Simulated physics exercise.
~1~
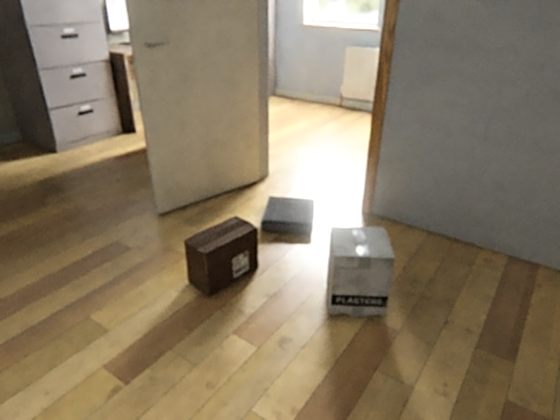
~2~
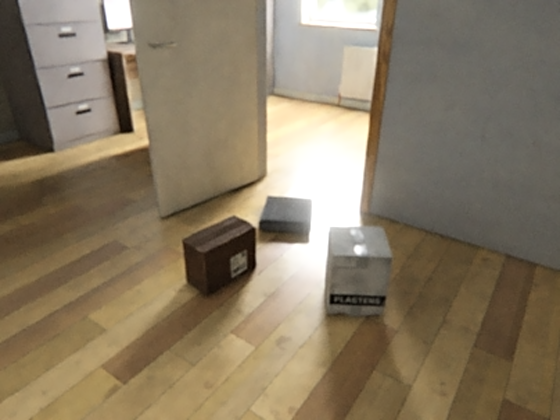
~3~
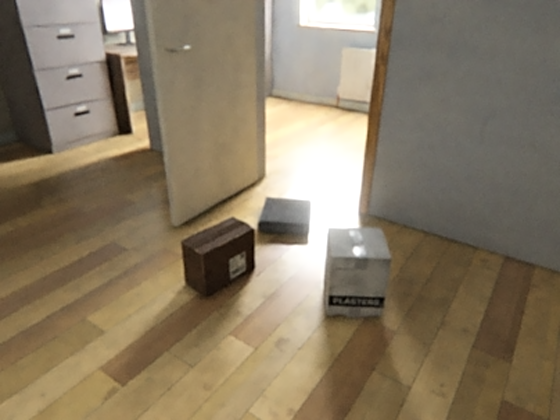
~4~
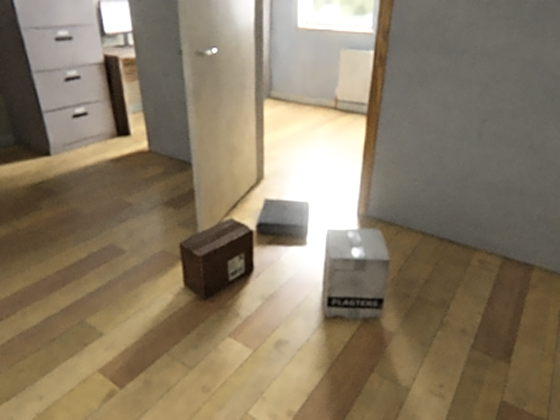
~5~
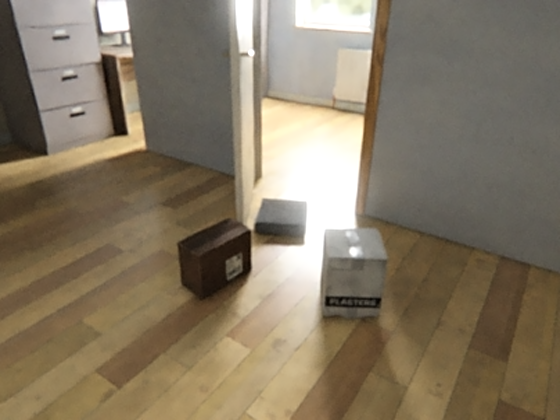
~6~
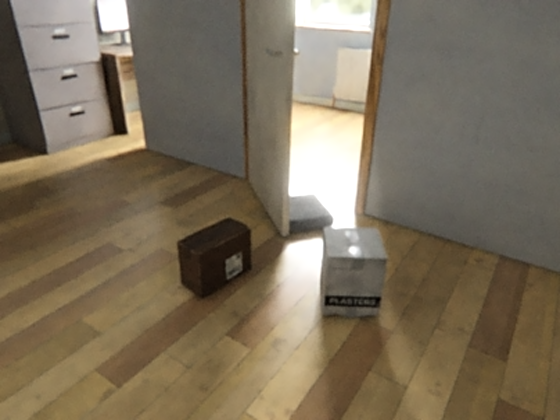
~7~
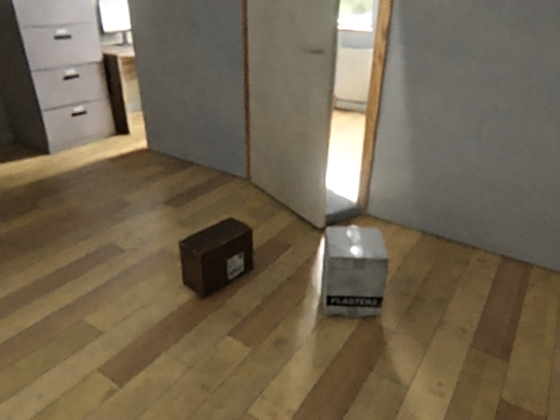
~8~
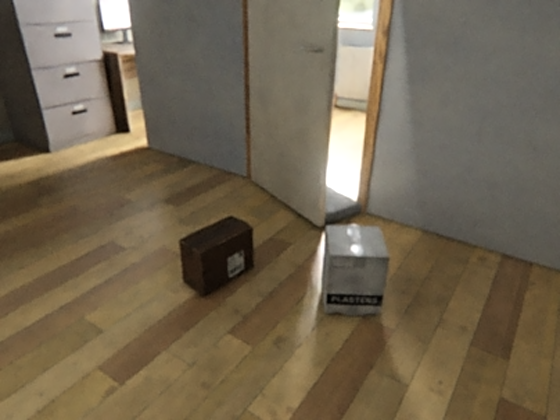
A door swung steadily towards its frame, met a dark grey cushion on the wooden floor and pushed it to the right into the doorway, then stopped still partly open, while the brown box and white box stayed where they were.
